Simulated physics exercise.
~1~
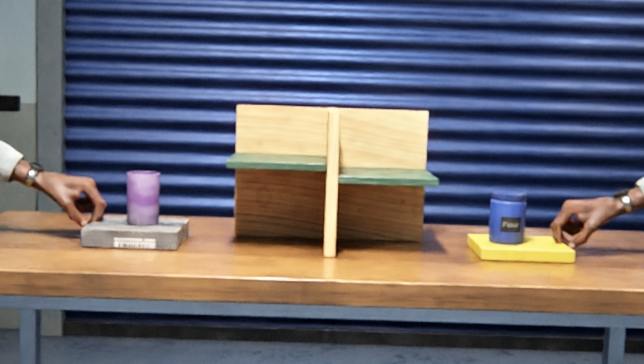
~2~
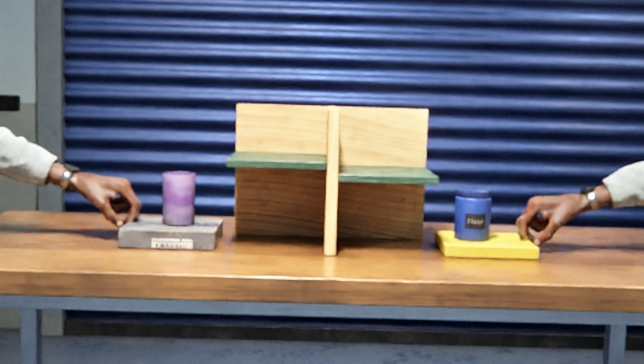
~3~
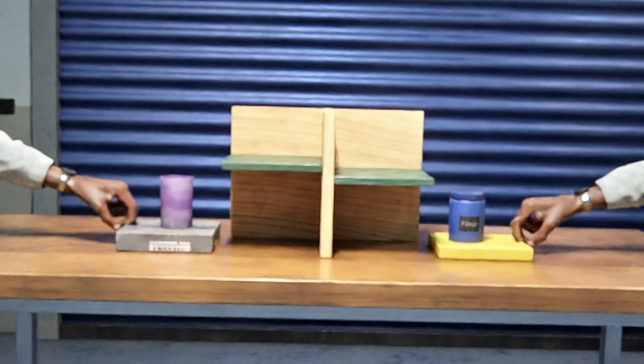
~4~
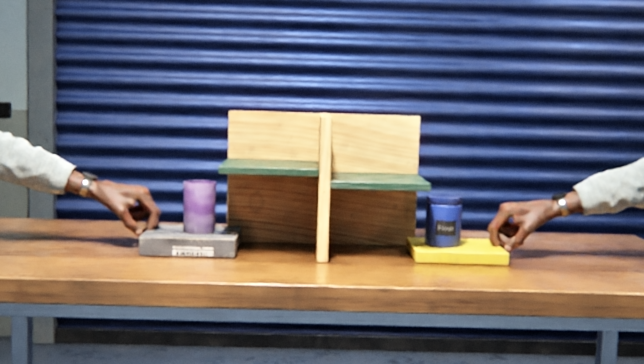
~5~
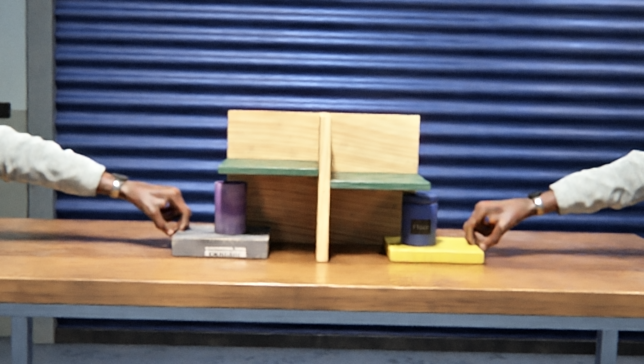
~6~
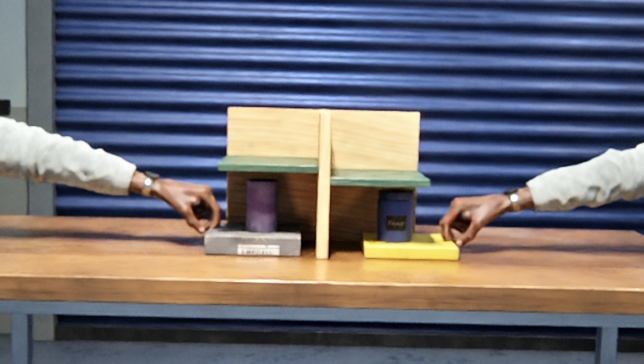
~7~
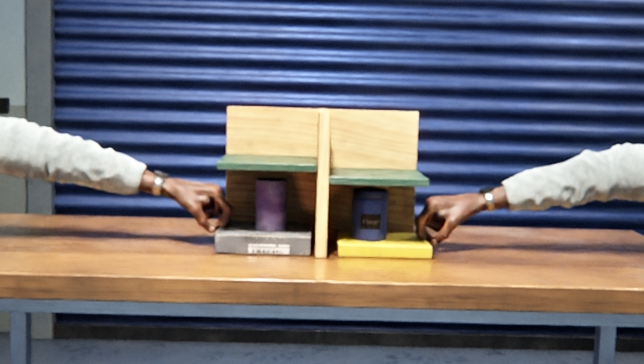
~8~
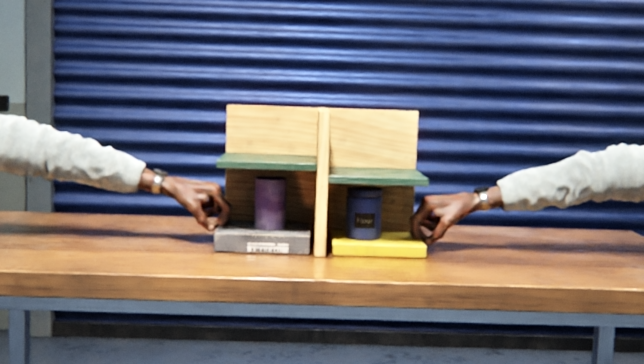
Two hands sliding a grey box carrying a purple beaker and a yellow tray carrying a blue jar inward beneath green shelves.
